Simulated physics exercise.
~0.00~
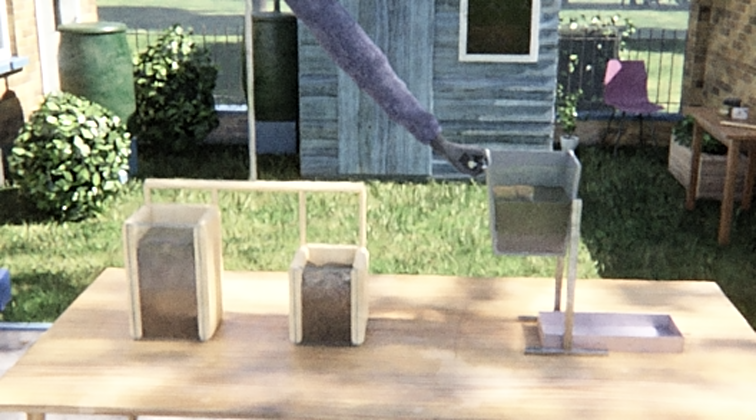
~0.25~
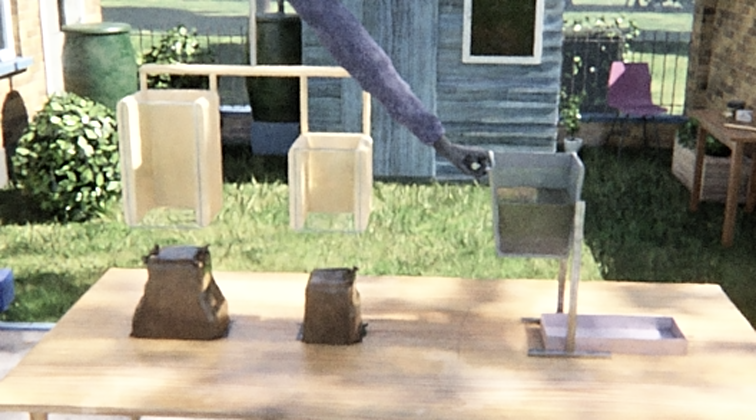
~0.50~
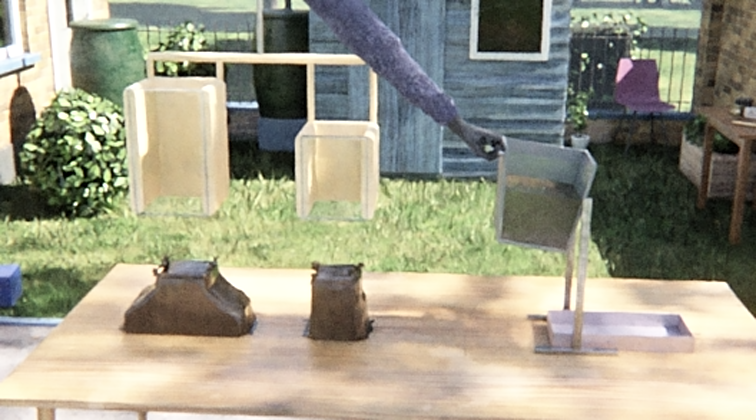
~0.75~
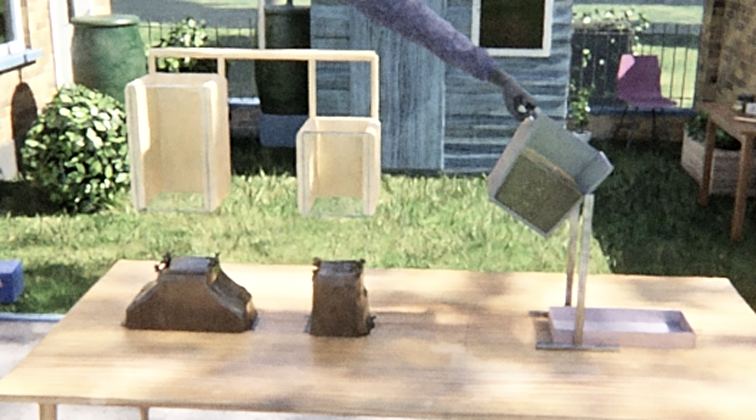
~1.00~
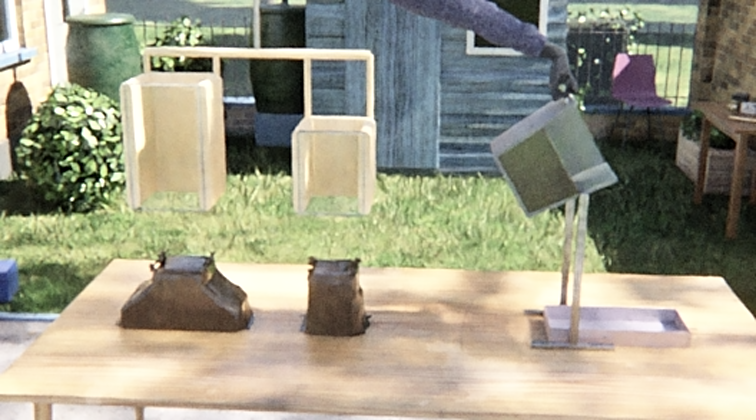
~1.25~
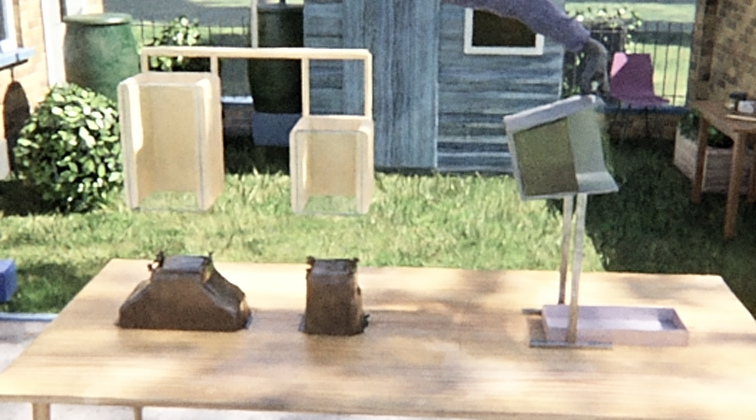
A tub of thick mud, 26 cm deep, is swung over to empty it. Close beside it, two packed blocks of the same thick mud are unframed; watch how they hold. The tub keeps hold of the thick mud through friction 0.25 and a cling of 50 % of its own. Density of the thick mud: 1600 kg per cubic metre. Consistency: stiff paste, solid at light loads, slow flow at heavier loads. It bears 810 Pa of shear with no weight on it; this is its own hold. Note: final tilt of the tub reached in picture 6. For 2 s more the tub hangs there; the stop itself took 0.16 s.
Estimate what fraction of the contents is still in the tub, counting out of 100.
Roughly 100 out of 100.
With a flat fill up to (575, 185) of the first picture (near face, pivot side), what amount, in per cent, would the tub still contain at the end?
I'd put it close to 100 in a hundred.
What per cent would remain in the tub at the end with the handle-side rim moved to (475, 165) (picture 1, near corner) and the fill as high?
Some 100 per cent, I reckon.
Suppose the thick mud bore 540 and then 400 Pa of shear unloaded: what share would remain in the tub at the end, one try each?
First try roughly 100 per cent, second try roughly 100 per cent.
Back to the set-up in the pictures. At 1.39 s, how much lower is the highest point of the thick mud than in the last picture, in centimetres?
Roughly 0 cm.
After 1.39 s, the tub is at 77 degrees and holds 100 %.
After 1.56 s, the tub is at 77 degrees and holds 100 %.
After 1.73 s, the tub is at 77 degrees and holds 100 %.
After 1.90 s, the tub is at 77 degrees and holds 100 %.
After 3.25 s, at the end, the tub is at 77 degrees and holds 100 %.
